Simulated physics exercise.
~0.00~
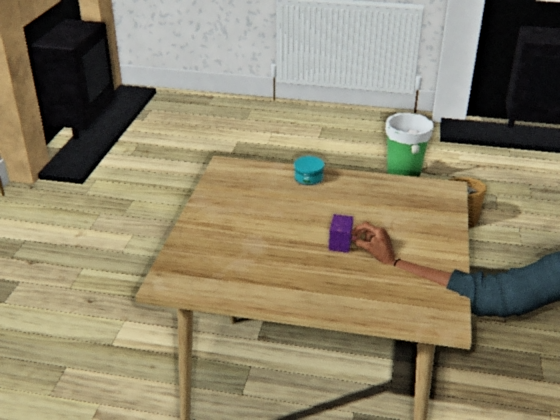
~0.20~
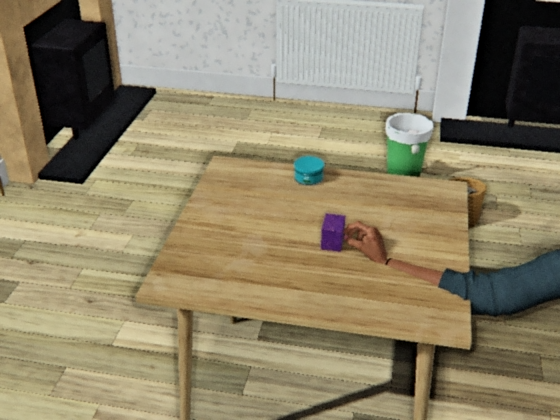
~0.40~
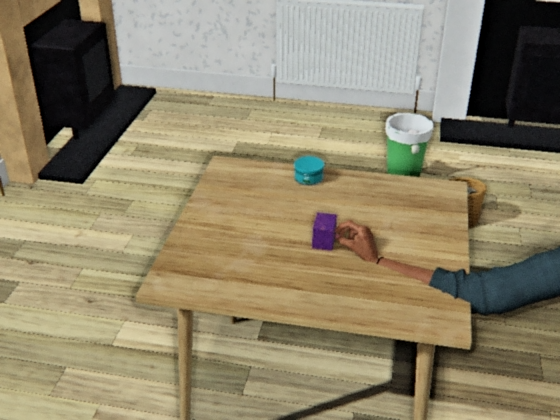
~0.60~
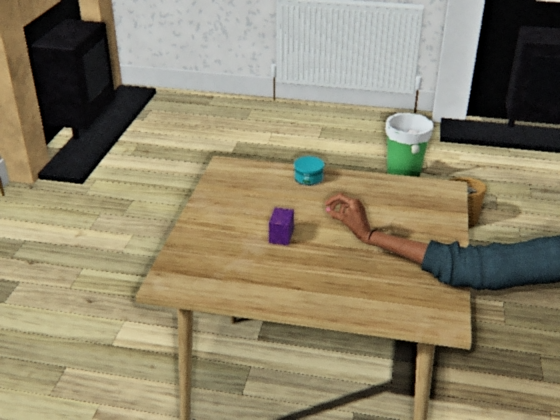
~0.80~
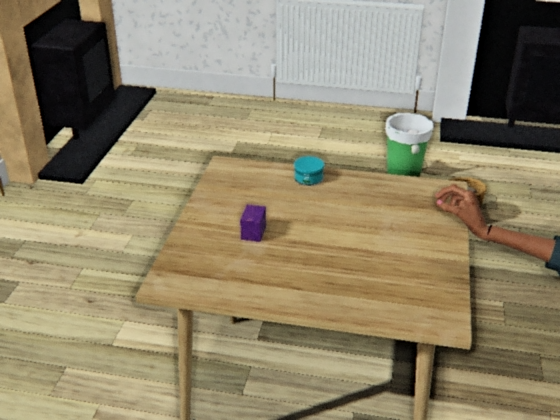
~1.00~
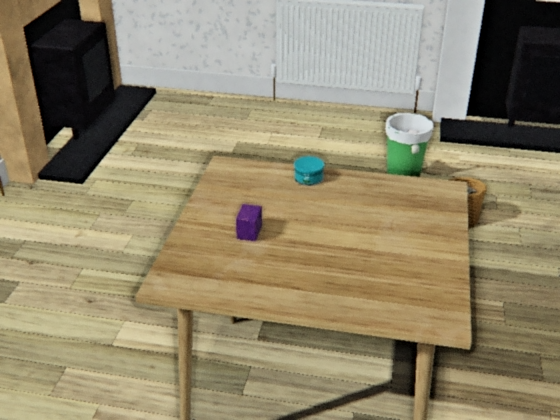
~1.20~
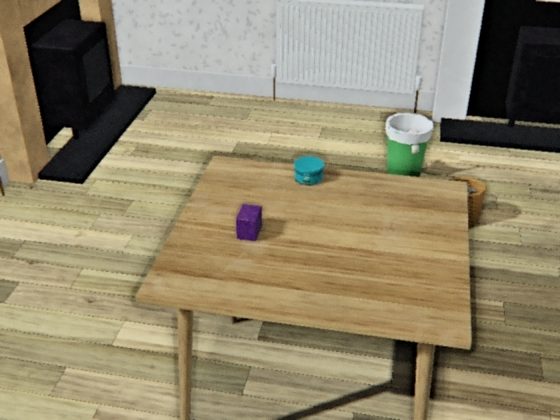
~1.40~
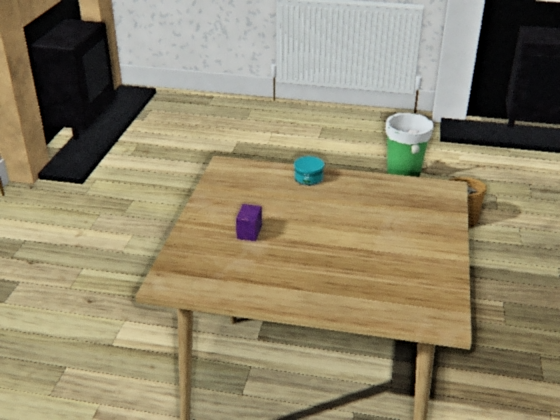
The clip shows a hand pushing a purple block leftward across a wooden table near a turquoise tub, then letting go and drawing back out of view to the right. The block slides farther left and comes to rest upright on the table, while the tub stays in place.
